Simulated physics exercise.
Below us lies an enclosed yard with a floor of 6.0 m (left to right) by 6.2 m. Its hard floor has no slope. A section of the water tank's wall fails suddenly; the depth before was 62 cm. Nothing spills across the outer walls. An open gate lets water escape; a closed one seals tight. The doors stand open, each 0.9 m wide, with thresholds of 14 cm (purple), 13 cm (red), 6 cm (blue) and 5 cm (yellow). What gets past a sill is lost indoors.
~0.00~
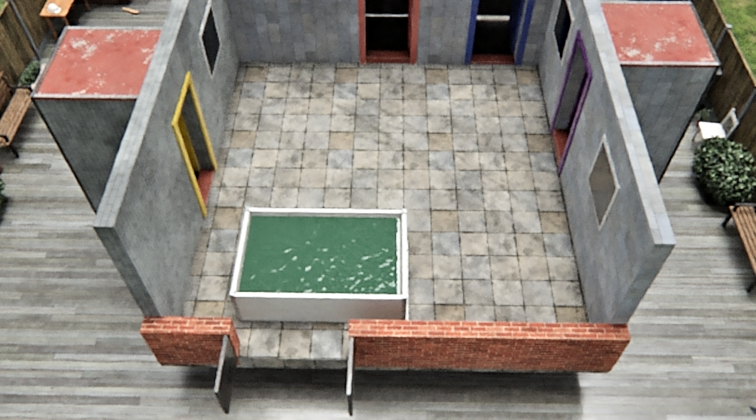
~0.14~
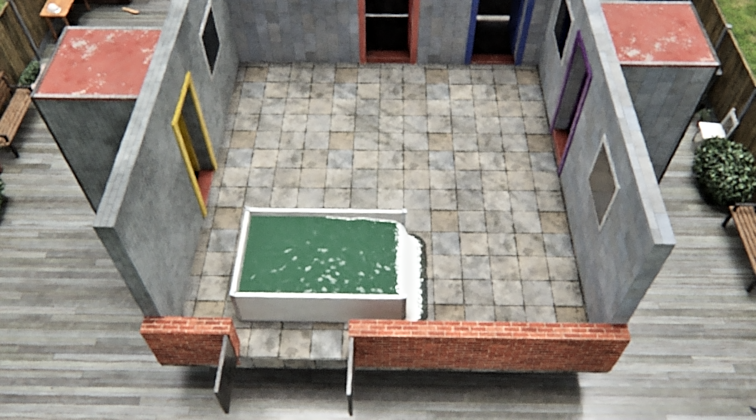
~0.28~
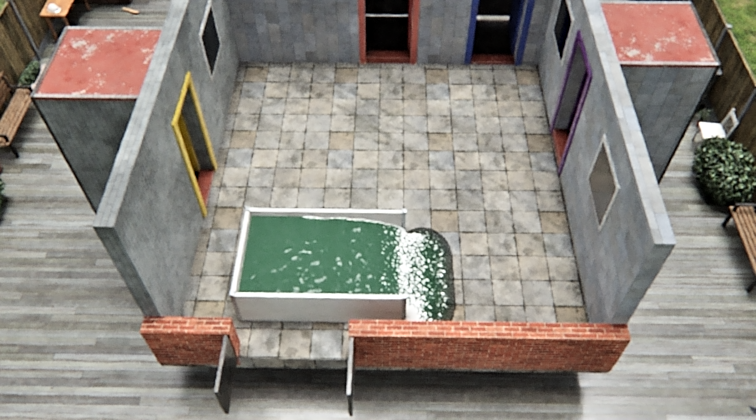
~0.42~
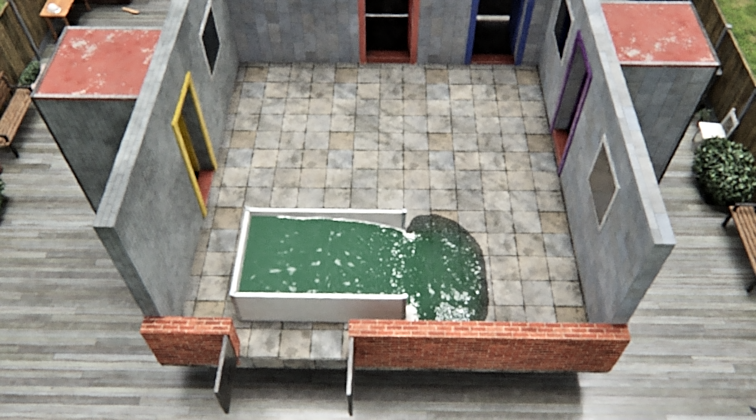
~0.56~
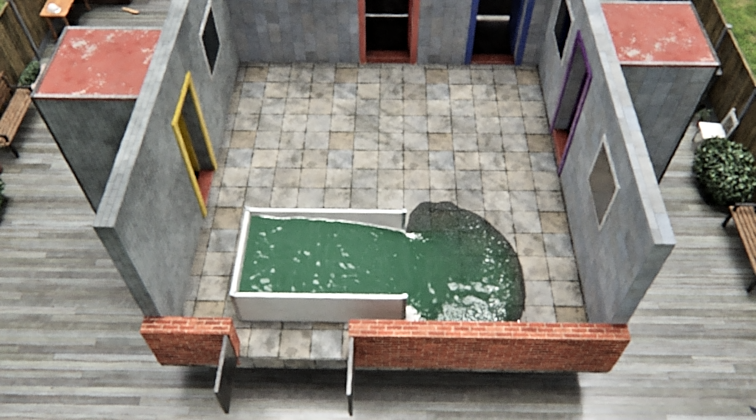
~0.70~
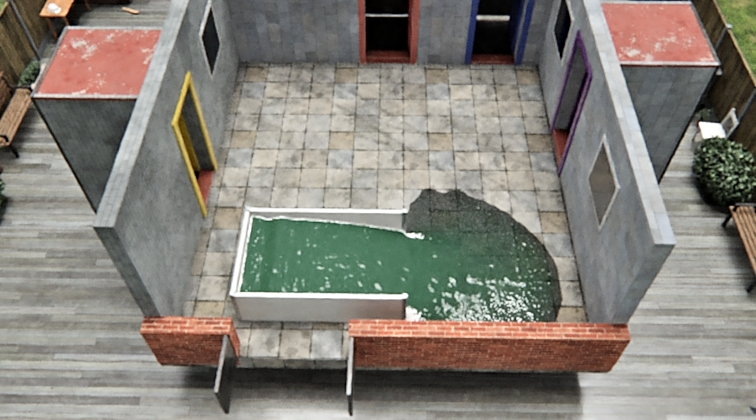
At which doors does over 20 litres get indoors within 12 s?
Within that time: At the purple door it does not reach the limit; at the red door it stays under the limit; at the blue door it passes the limit; at the yellow door it stays under the limit.
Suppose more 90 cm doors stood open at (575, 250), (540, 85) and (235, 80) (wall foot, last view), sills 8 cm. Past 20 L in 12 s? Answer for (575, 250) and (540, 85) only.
In that order: Over, above.
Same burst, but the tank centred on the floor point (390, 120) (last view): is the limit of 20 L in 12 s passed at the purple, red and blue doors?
Against that limit: Purple above, red not over, blue above.
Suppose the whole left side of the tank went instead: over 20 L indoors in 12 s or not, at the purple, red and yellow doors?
Against that limit: Purple under, red not over, yellow past it.
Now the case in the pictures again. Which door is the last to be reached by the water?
The yellow one.
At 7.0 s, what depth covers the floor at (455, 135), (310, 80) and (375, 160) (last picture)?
In that order: 4, 6 and 2 cm.
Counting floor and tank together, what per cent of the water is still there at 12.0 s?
Some 86 per cent remains.
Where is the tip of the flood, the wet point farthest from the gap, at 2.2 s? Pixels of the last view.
Around (543, 112).
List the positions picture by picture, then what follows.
Still water, 62 cm deep, in the water tank at (323, 254), in the first picture.
The front is at a hidden place, 0.8 m from the gap at (402, 269); 0.4 m2 of floor is under water; 62 cm left at the back of the water tank, in the second picture.
Water pours out at (402, 271) and has run 1.0 m, to a hidden place; typically 11 cm deep outside, 62 cm at the water tank's back, in the third picture.
The front is at a hidden place, 1.4 m from the gap at (402, 272); 2.3 m2 of floor is under water; 62 cm left at the back of the water tank, in the fourth picture.
Water pours out at (402, 272) and has run 1.8 m, to (519, 299); typically 7 cm deep outside, 62 cm at the water tank's back, in the fifth picture.
Water pours out at (402, 273) and has run 2.3 m, to (555, 300); typically 6 cm deep outside, 57 cm at the water tank's back, in the sixth picture.
After 1.4 s water covers 25 % of the floor and is deepest (41 cm) near (588, 348); purple door not reached, red door not reached, blue door not reached, yellow door not reached.
After 2.2 s water covers 30 % of the floor and is deepest (40 cm) near (586, 336); purple door 12 cm at the sill, 0 L in, red door not reached, blue door not reached, yellow door not reached.
After 3.5 s water covers 40 % of the floor and is deepest (24 cm) near (586, 336); purple door 12 cm at the sill, 0 L in, red door not reached, blue door 15 cm at the sill, 7 L in, yellow door not reached.
After 7.0 s water covers 75 % of the floor and is deepest (16 cm) near (239, 65); purple door 6 cm at the sill, 0 L in, red door 10 cm at the sill, 0 L in, blue door 13 cm at the sill, 186 L in, yellow door not reached.
After 12.0 s water covers 95 % of the floor and is deepest (12 cm) near (177, 341); purple door 6 cm at the sill, 0 L in, red door 5 cm at the sill, 0 L in, blue door 6 cm at the sill, 223 L in, yellow door 5 cm at the sill, 0 L in.
